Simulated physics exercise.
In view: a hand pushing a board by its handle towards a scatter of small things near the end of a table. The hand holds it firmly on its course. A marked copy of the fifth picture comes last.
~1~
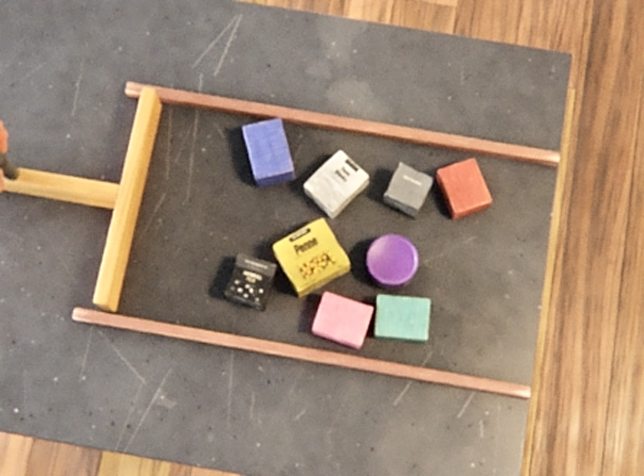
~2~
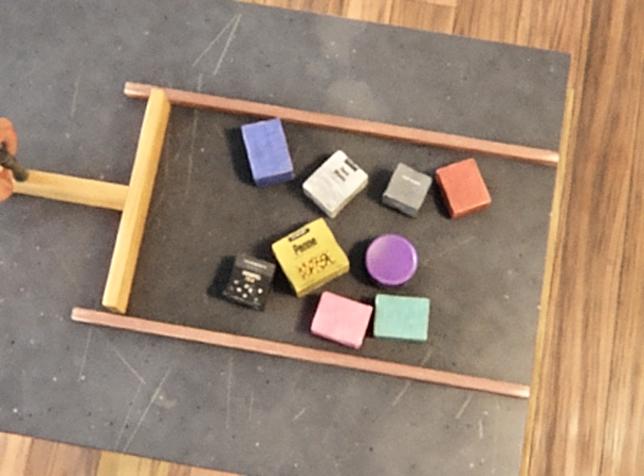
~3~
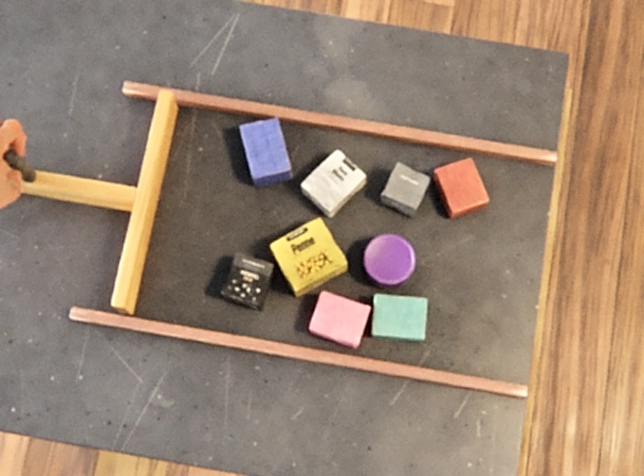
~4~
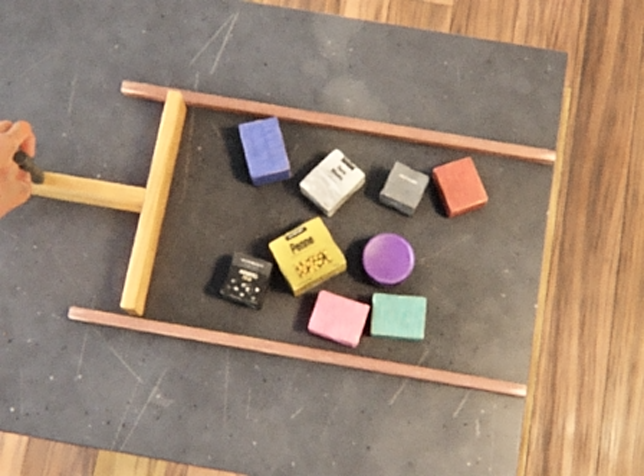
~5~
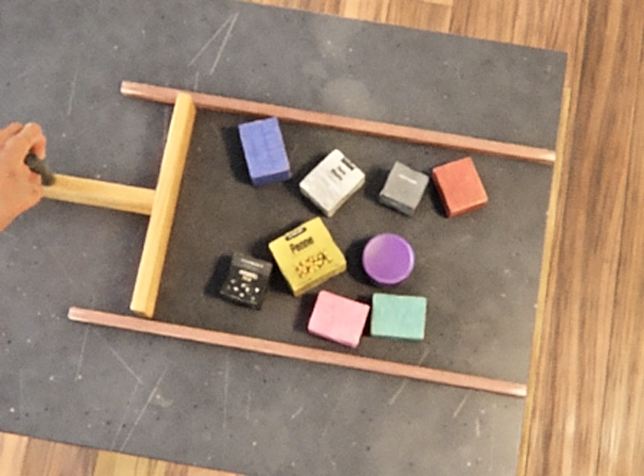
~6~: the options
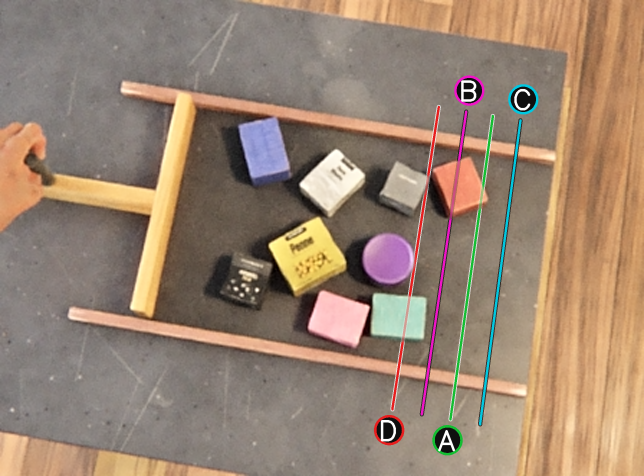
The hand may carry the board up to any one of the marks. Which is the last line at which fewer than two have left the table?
D.
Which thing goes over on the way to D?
It is the red block.
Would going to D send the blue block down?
No.
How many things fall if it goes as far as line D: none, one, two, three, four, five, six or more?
One.
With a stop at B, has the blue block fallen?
No.
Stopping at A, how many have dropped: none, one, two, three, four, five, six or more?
In all, four.
On the marked copy, A at (472, 262); B at (445, 257); C at (501, 267); D at (416, 253).
Following D. Soon after the start, board (253, 214); blue block (293, 158); black packet (268, 294).
Later, board (346, 230); red block (499, 191); turquoise block (457, 329).
In the end, board (414, 241); red block over the edge; turquoise block (525, 340); one fallen.
As for the rest, A drops four; B drops three; C drops six.
